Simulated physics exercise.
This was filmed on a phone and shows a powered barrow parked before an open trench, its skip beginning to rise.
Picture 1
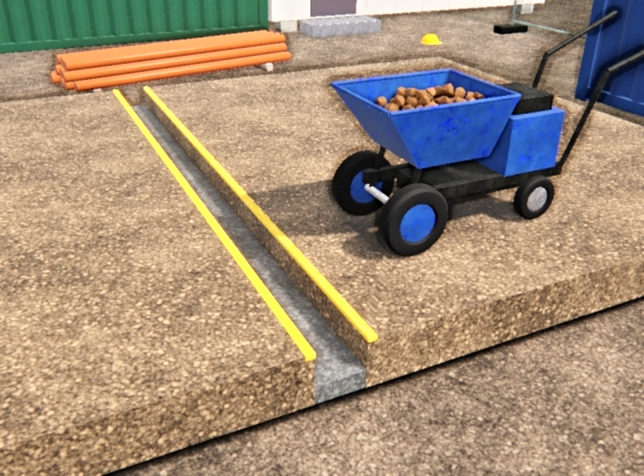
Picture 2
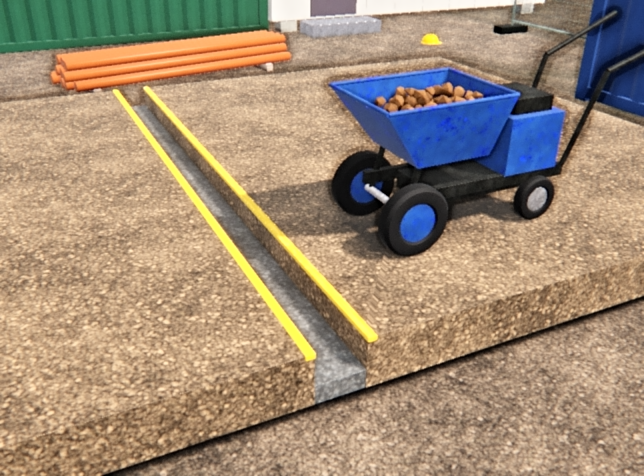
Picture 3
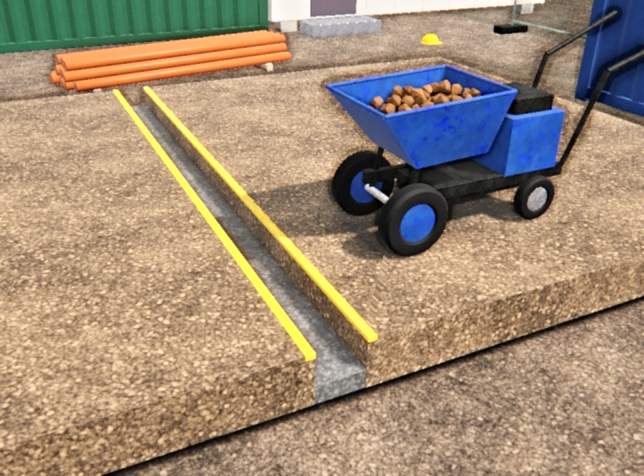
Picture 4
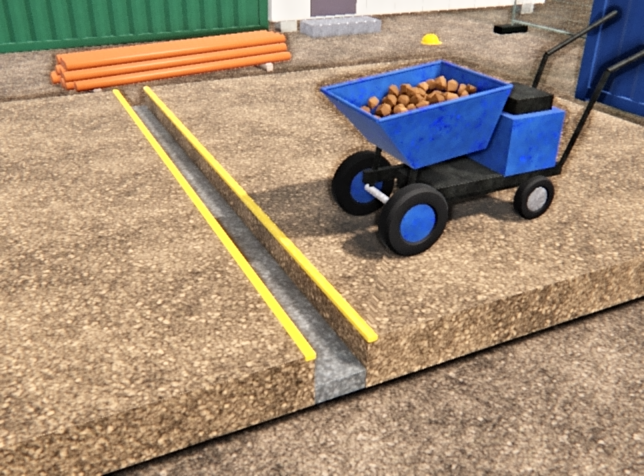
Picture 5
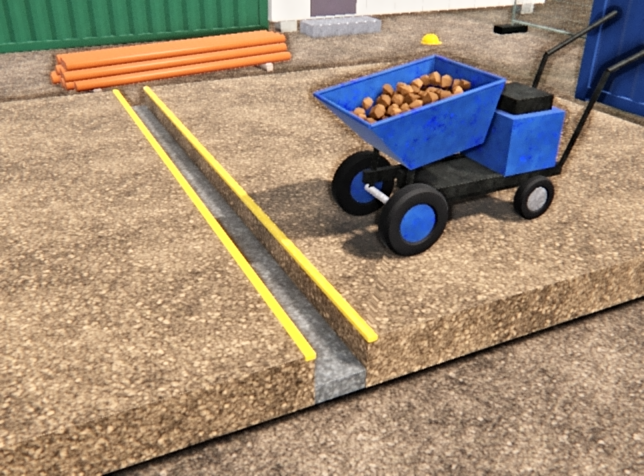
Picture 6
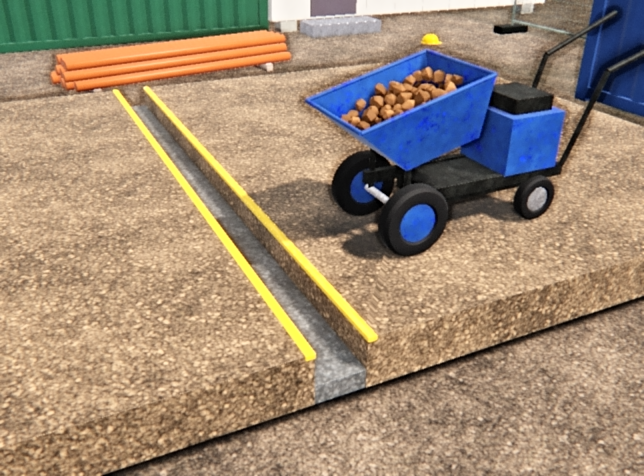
A blue powered barrow loaded with brown clods stood still beside a narrow, yellow-edged trench, and its skip slowly tilted forward to the left, the front lip dipping while the back rose.
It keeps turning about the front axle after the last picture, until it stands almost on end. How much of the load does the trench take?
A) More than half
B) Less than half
More than half.
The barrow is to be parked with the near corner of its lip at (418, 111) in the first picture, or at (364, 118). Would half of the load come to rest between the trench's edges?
Try one: The greater share. Try two: The lesser share.
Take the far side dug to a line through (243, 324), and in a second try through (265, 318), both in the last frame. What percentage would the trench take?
Lab note: Case 1 around 100 %, case 2 90 %.
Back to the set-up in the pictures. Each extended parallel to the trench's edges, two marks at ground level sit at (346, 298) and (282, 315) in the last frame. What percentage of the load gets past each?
Some 90 and some 30 per cent, respectively.
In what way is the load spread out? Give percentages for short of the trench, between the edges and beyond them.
Out of a hundred: Short 0; between 65; beyond 30.
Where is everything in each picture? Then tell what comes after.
In the first frame, lip of the skip near (390, 115), level; top of the load near (439, 102), clay clods; first edge of the trench near (339, 299); far edge near (281, 314), the trench under half as wide as the skip, and about half as deep as wide.
In the second frame, lip of the skip near (389, 115), level; top of the load near (438, 101).
In the third frame, lip of the skip near (385, 118), tipped barely; top of the load near (436, 100).
In the fourth frame, lip of the skip near (378, 121), tipped a little; top of the load near (440, 106).
In the fifth frame, lip of the skip near (370, 127), tipped a little; top of the load near (439, 97).
In the sixth frame, lip of the skip near (361, 134), tipped clearly; top of the load near (431, 94); first edge of the trench near (339, 299); far edge near (281, 314).
Shortly afterwards, skip tipped steeply; the whole lot in the skip.
Next, skip tipped right over; the bulk in the skip; a little in or heaped over the trench; only a few beyond it; only a few falling.
Some moments later, skip tipped right over; a little in the skip; near two thirds in or heaped over the trench; near a quarter beyond it.
In the end, skip tipped right over; a little in the skip; near two thirds in or heaped over the trench; near a quarter beyond it.
